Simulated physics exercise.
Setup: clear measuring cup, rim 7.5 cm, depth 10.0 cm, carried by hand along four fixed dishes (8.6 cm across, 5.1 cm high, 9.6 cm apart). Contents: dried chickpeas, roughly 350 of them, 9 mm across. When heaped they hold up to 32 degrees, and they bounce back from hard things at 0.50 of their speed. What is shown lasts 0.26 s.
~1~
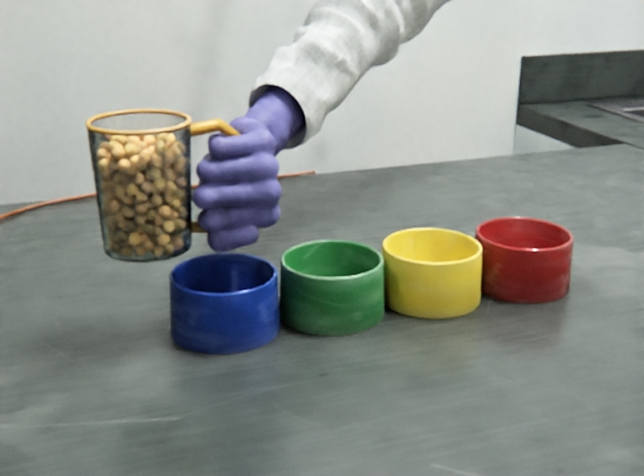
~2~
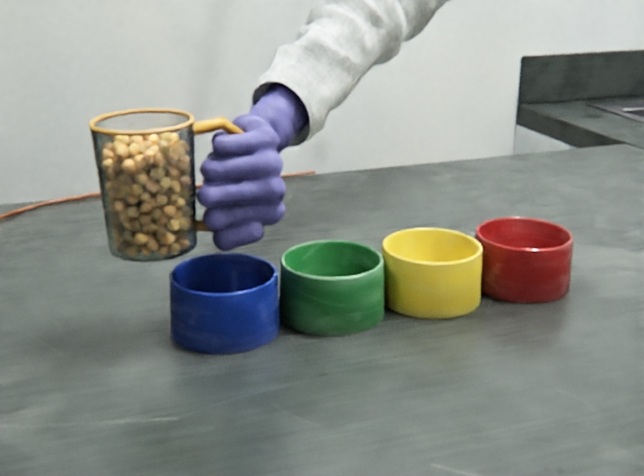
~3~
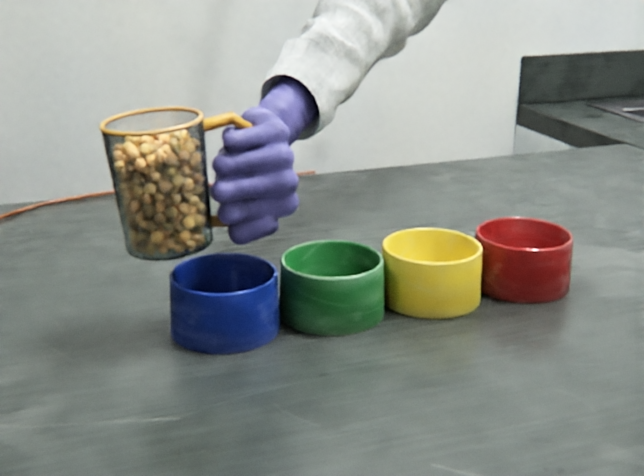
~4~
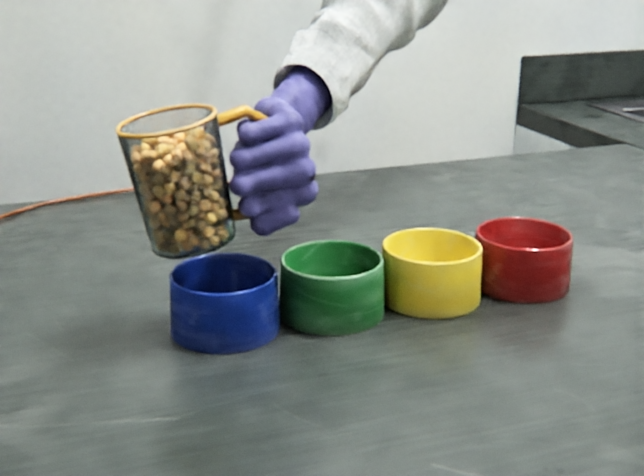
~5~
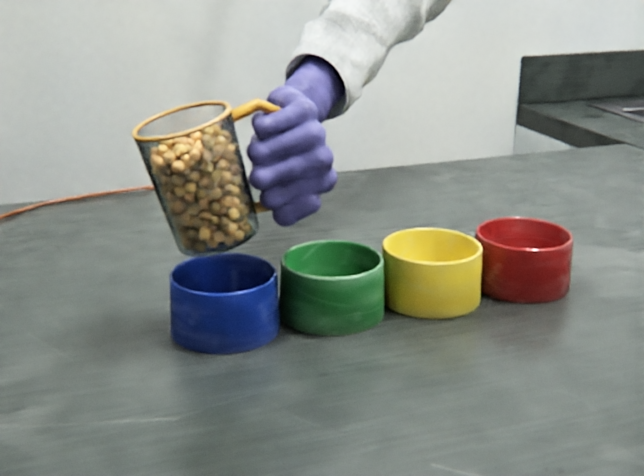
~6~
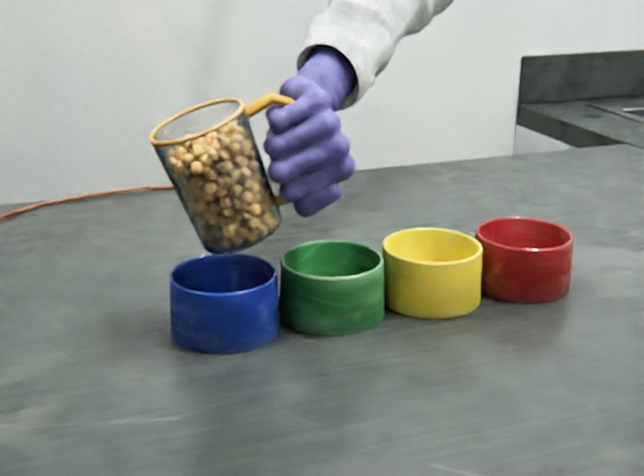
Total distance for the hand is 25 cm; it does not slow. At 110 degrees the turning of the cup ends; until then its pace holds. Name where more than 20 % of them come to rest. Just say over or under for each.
Result: Red dish: I think it's going to gather a fifth or less of the pieces, blue dish: I think it's going to gather a fifth or less of the pieces, green dish: I think it's going to gather in excess of a fifth of the pieces, yellow dish: I think it's going to gather a fifth or less of the pieces, counter: I think it's going to gather in excess of a fifth of the pieces.
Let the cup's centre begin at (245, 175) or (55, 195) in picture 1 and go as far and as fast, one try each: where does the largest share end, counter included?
Yellow, then green.
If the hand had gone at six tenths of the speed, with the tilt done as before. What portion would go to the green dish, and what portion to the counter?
In that case: Green 70, and counter 20.
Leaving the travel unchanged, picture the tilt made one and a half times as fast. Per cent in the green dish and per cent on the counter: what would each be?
Result: Green dish 70, counter 30.
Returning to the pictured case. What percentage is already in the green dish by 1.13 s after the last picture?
By that moment it's near 30 percent.
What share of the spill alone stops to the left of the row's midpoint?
50 per cent.
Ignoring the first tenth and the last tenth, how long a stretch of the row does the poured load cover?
Some 9 cm.
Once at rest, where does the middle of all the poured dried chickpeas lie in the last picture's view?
I'd say roughly (350, 291).
Then, 0.44 s after the last picture, tilt 63 degrees; cup holds 100 %.
Then, 0.73 s after the last picture, tilt 92 degrees; cup holds 100 %.
Then, 1.13 s after the last picture, tilt 110 degrees; cup holds 55 %, green 30 %.
In the end, red 0 %, blue 0 %, green 65 %, yellow 5 %, counter 30 %.
